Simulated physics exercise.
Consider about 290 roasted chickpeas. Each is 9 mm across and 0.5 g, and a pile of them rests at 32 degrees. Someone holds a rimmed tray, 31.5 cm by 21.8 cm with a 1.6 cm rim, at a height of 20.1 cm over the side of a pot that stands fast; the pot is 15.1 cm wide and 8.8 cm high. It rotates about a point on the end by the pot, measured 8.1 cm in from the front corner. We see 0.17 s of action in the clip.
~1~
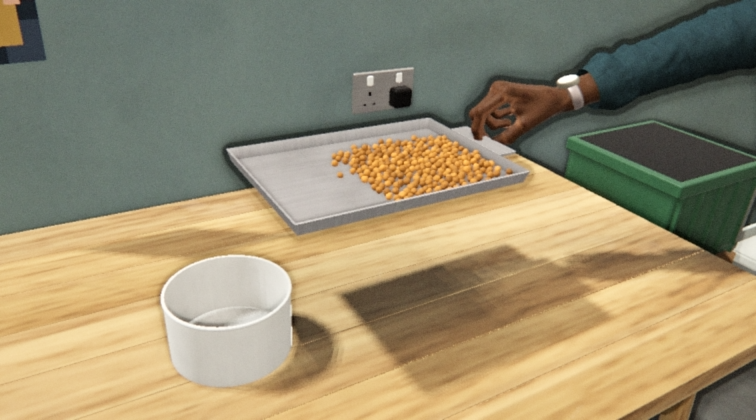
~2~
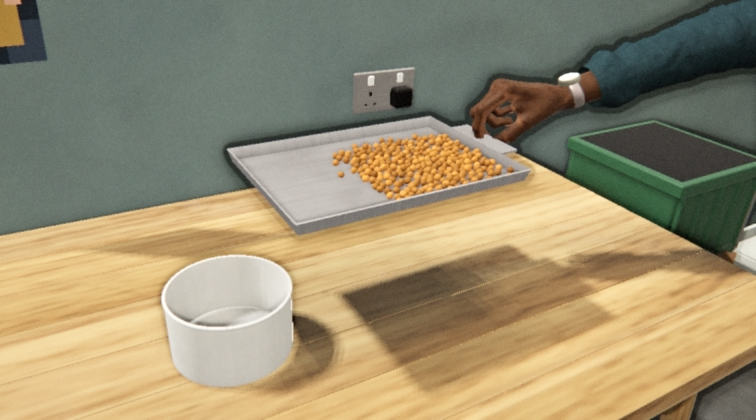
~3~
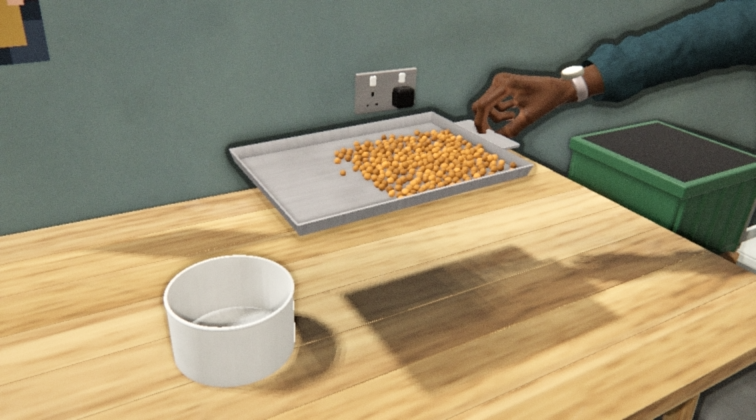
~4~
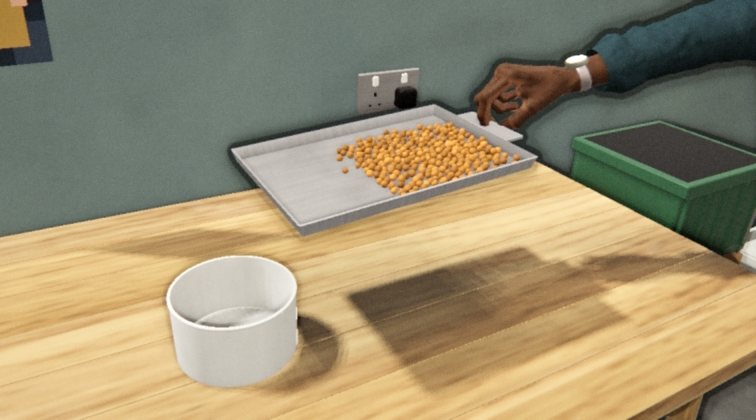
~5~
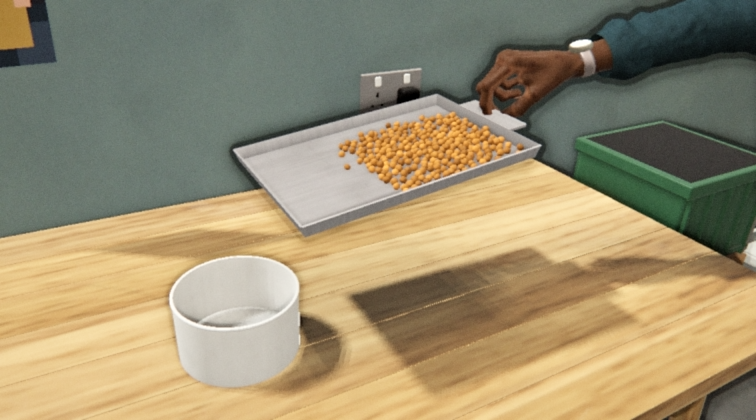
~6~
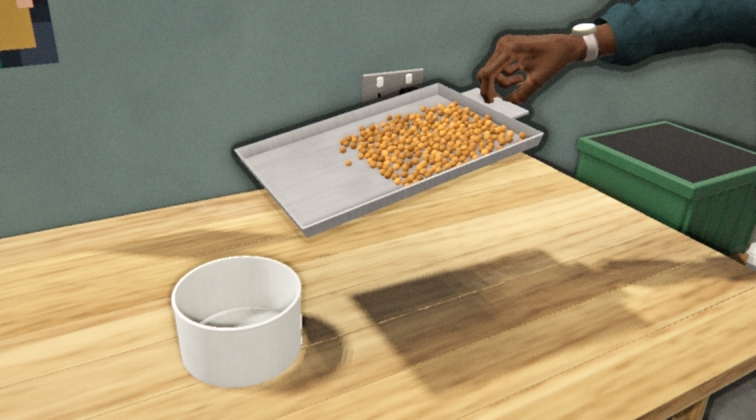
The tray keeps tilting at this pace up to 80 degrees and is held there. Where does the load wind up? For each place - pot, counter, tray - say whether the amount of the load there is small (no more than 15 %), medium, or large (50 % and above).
Pot: Medium; counter: Medium; left on the tray: Medium.
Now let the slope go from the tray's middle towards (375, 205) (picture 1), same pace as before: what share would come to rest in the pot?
Roughly 0 percent of them.
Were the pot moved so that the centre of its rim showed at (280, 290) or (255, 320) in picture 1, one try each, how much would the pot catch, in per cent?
First try about 15 per cent, second try about 45 per cent.
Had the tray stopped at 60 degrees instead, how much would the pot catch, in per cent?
In that case it comes to about 25 in a hundred.
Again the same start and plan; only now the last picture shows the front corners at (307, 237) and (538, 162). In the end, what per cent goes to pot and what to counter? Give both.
Pot 0, counter 90.
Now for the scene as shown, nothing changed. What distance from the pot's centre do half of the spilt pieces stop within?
Some 18 cm, give or take.
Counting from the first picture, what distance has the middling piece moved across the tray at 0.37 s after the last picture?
By then it sits near 7 cm from where it began.
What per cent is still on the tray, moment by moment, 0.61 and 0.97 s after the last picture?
First 70, then 30.
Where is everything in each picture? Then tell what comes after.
Tray tilt 0 degrees, front corners at (297, 222) and (525, 170); middle of the pieces at (421, 161); pot at (228, 289), in the first picture.
Tray tilt 0 degrees, front corners at (298, 222) and (526, 169); middle of the pieces at (422, 160), in the second picture.
Tray tilt 2 degrees, front corners at (300, 222) and (529, 164); middle of the pieces at (424, 157), in the third picture.
Tray tilt 4 degrees, front corners at (302, 223) and (532, 156), lowest corner left front; middle of the pieces at (427, 151), in the fourth picture.
Tray tilt 7 degrees, front corners at (304, 224) and (536, 145), lowest corner left front; middle of the pieces at (429, 144), in the fifth picture.
Tray tilt 10 degrees, front corners at (305, 225) and (538, 133), lowest corner left front; middle of the pieces at (430, 136); pot at (238, 289), in the sixth picture.
Then, 0.37 s after the last picture, tilt 44 degrees; the tray holds 100 %, the pot 0 %.
Then, 0.61 s after the last picture, tilt 67 degrees; the tray holds 70 %, the pot 0 %.
Then, 0.97 s after the last picture, tilt 80 degrees; the tray holds 30 %, the pot 30 %.
In the end, pot 35 %, counter 40 %, tray 25 %.
